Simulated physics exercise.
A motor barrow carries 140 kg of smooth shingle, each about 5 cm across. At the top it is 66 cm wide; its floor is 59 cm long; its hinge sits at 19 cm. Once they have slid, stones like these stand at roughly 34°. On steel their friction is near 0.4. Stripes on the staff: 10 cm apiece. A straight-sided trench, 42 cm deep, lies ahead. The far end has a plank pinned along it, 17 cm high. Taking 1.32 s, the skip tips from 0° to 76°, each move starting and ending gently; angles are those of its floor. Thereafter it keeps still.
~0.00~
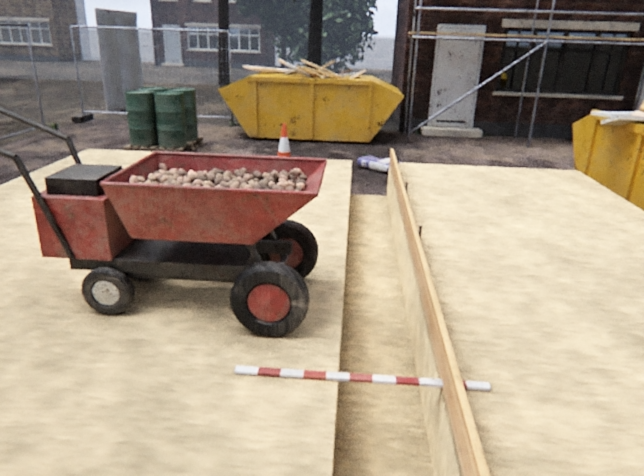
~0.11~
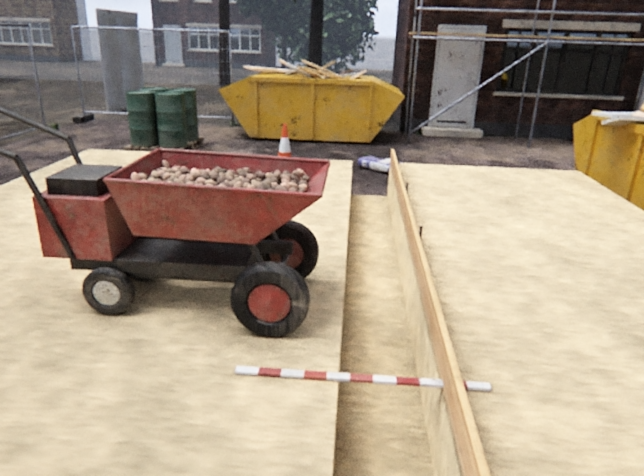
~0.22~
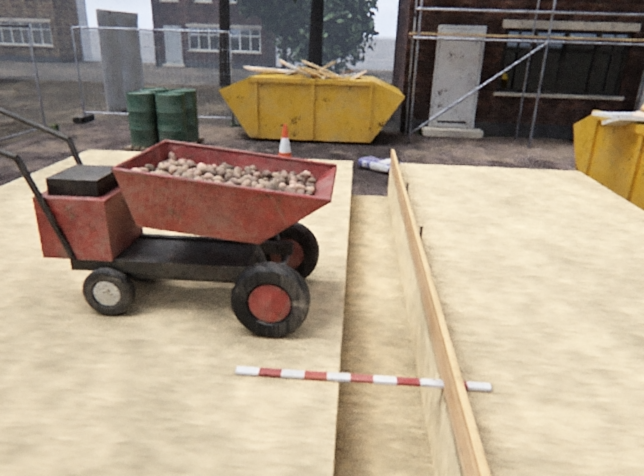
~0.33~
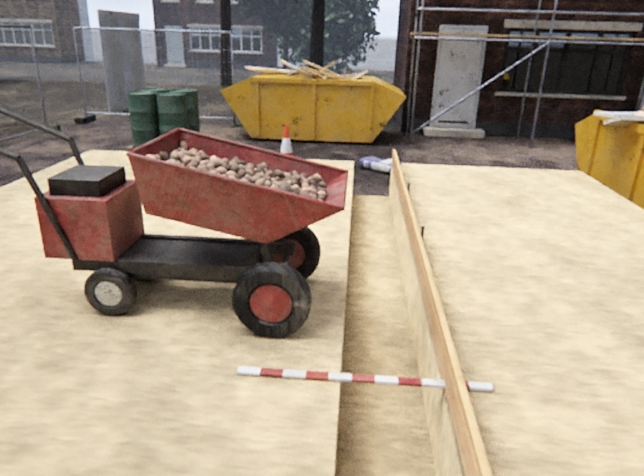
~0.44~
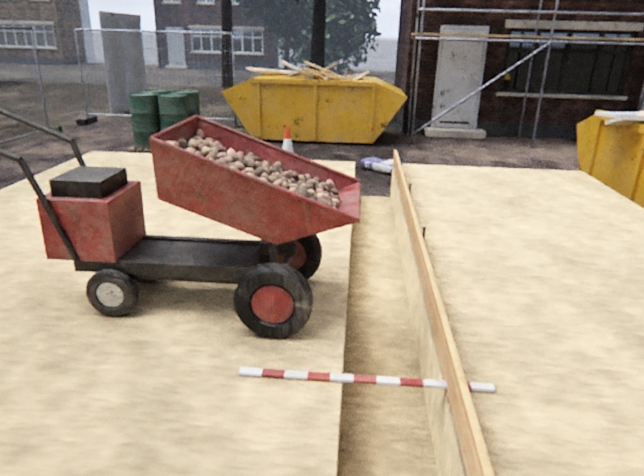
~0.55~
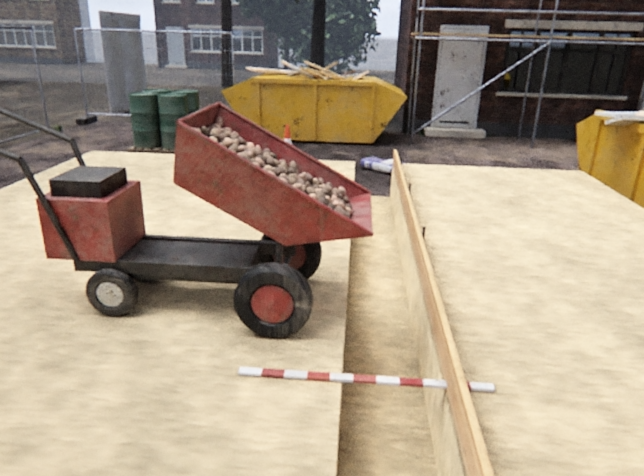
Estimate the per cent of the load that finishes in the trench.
Roughly 86 percent.
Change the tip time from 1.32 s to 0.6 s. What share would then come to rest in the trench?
Expected share: Around 65%.
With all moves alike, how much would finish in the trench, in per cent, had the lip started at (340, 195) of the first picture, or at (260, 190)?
Some 50 and some 100 per cent, in that order.
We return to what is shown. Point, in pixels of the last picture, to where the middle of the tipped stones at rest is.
I'd point to around (396, 367).
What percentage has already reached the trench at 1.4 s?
Roughly 60 percent of the load.
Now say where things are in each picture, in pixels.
In the first frame, the skip is at 0°, its lip at (318, 194); the top of the load is at (257, 177).
In the second frame, the skip is at 1°, its lip at (322, 196); the top of the load is at (251, 176); the stones move at 0.2 m/s on average.
In the third frame, the skip is at 6°, its lip at (330, 201); the top of the load is at (183, 167); the stones move at 0.5 m/s on average.
The fourth frame shows lip at (344, 209), floor tilted 12°, highest stones at (183, 155); the stones move at 0.6 m/s on average.
In the fifth frame, the skip is at 20°, its lip at (359, 221); the top of the load is at (197, 143); the stones move at 0.7 m/s on average.
The sixth frame shows lip at (373, 235), floor tilted 29°, highest stones at (216, 131); the stones move at 0.8 m/s on average.
After 1.0 s the floor is at 64°; 98 % in the skip, 2 % in the trench; the foremost stones are at (419, 288).
After 1.4 s the floor is at 76°; 26 % in the skip, 62 % in the trench, 13 % past the trench; the foremost stones are at (519, 318).
After 1.8 s the floor is at 76°; 0 % in the skip, 86 % in the trench, 14 % past the trench; the foremost stones are at (594, 321).
After 3.7 s the floor is at 76°; 0 % in the skip, 86 % in the trench, 14 % past the trench; the foremost stones are at (637, 322).
